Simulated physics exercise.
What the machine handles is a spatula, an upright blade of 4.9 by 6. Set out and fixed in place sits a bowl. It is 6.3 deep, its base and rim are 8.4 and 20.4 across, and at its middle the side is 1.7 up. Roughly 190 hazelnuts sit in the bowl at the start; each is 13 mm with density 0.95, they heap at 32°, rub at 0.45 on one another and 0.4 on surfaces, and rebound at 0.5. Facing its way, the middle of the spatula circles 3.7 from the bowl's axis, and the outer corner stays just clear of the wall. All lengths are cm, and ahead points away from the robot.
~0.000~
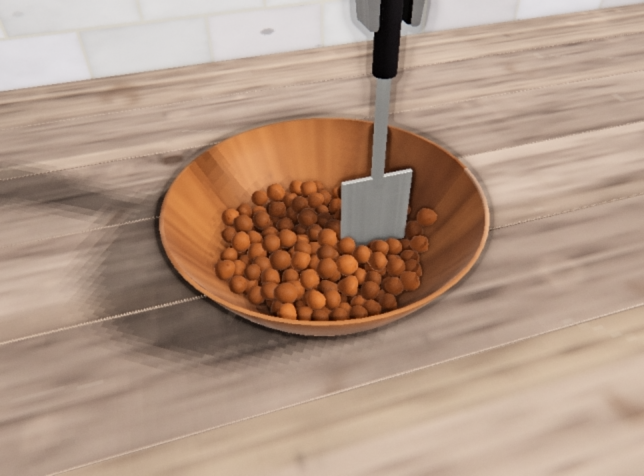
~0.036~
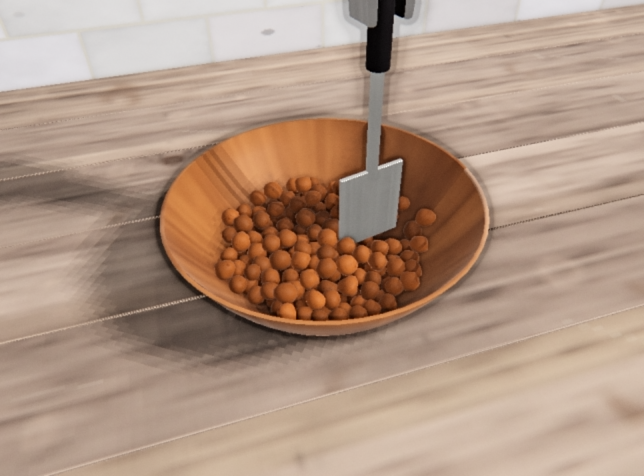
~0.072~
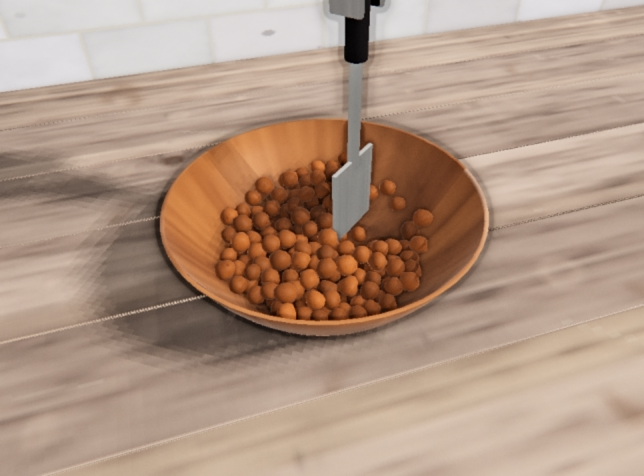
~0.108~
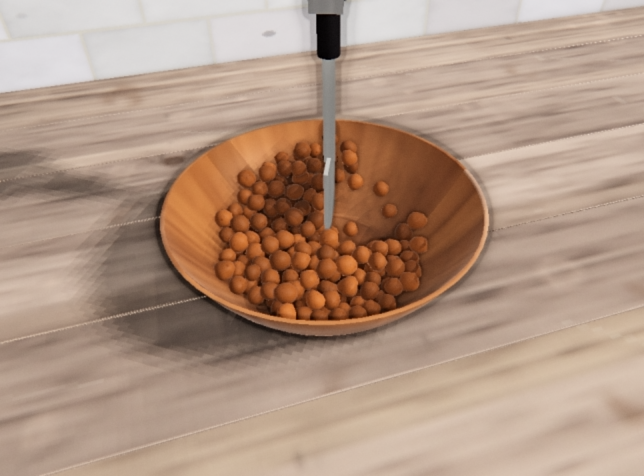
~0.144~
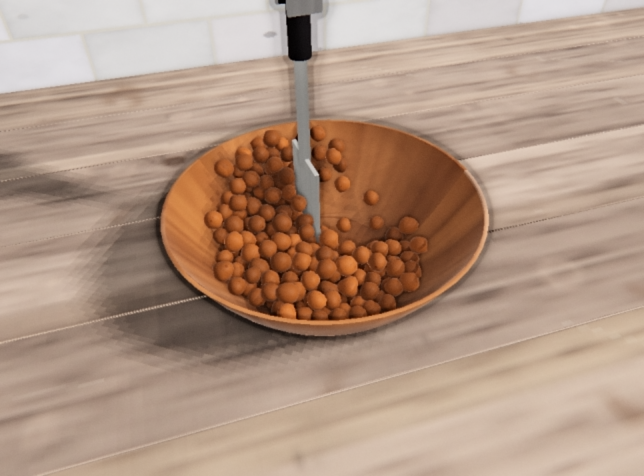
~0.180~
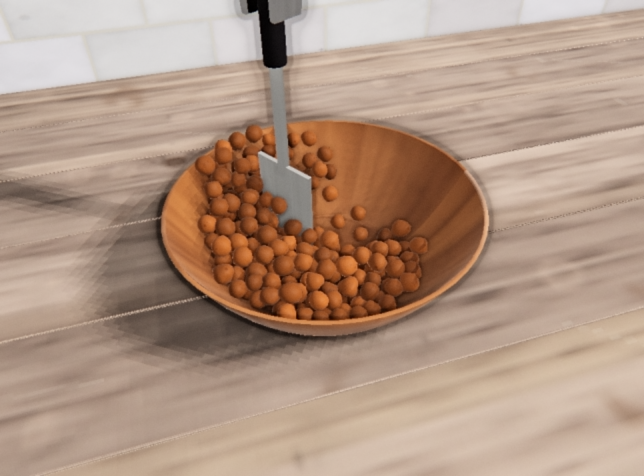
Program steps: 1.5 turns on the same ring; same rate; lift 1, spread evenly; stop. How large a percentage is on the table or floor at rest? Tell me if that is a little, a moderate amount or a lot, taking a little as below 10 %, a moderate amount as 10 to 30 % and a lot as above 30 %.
A little, below 10 %.
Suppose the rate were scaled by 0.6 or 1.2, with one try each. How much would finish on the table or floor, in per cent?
Roughly 0 and 15 per cent.
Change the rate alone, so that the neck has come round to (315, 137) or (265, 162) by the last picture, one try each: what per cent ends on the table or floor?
Roughly 0 per cent on the first try and 20 per cent on the second.
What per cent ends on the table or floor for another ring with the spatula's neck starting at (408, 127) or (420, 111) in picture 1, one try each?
10 and 0 per cent.
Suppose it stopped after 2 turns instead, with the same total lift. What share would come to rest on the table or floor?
I'd reckon near 5 per cent.
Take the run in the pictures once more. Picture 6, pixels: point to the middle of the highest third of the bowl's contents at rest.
Looks like roughly (284, 255) to me.
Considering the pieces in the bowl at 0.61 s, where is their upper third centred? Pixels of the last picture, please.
The centre is roughly (307, 183).
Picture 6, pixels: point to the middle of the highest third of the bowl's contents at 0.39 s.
Roughly at (377, 280).
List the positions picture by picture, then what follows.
The first picture shows spatula neck at (379, 157), 0° round; upper third of the load around (316, 240), from x 225 to 425, top at y 190; 194 in the bowl.
The second picture shows spatula neck at (373, 151), 12° round; upper third of the load around (317, 230), from x 225 to 425, top at y 185.
The third picture shows spatula neck at (354, 140), 39° round; upper third of the load around (315, 213), from x 225 to 420, top at y 160.
The fourth picture shows spatula neck at (329, 136), 66° round; upper third of the load around (301, 197), from x 225 to 420, top at y 140.
The fifth picture shows spatula neck at (304, 137), 94° round; upper third of the load around (276, 194), from x 215 to 420, top at y 135.
The sixth picture shows spatula neck at (282, 145), 121° round; upper third of the load around (249, 199), from x 205 to 420, top at y 135; 194 in the bowl.
By 0.39 s, 282° round, highest piece 8 above the table; 191 in the bowl, 3 in flight or on the tool.
By 0.61 s, 84° round, highest piece 8 above the table; 190 in the bowl, 4 on the table or floor.
By 0.91 s, 180° round, highest piece 5 above the table; 188 in the bowl, 6 on the table or floor.
By 1.61 s, 180° round, highest piece 5 above the table; 188 in the bowl, 6 on the table or floor.
Final count, 188 in the bowl, 6 on the table or floor. That is 3 % on the table or floor.
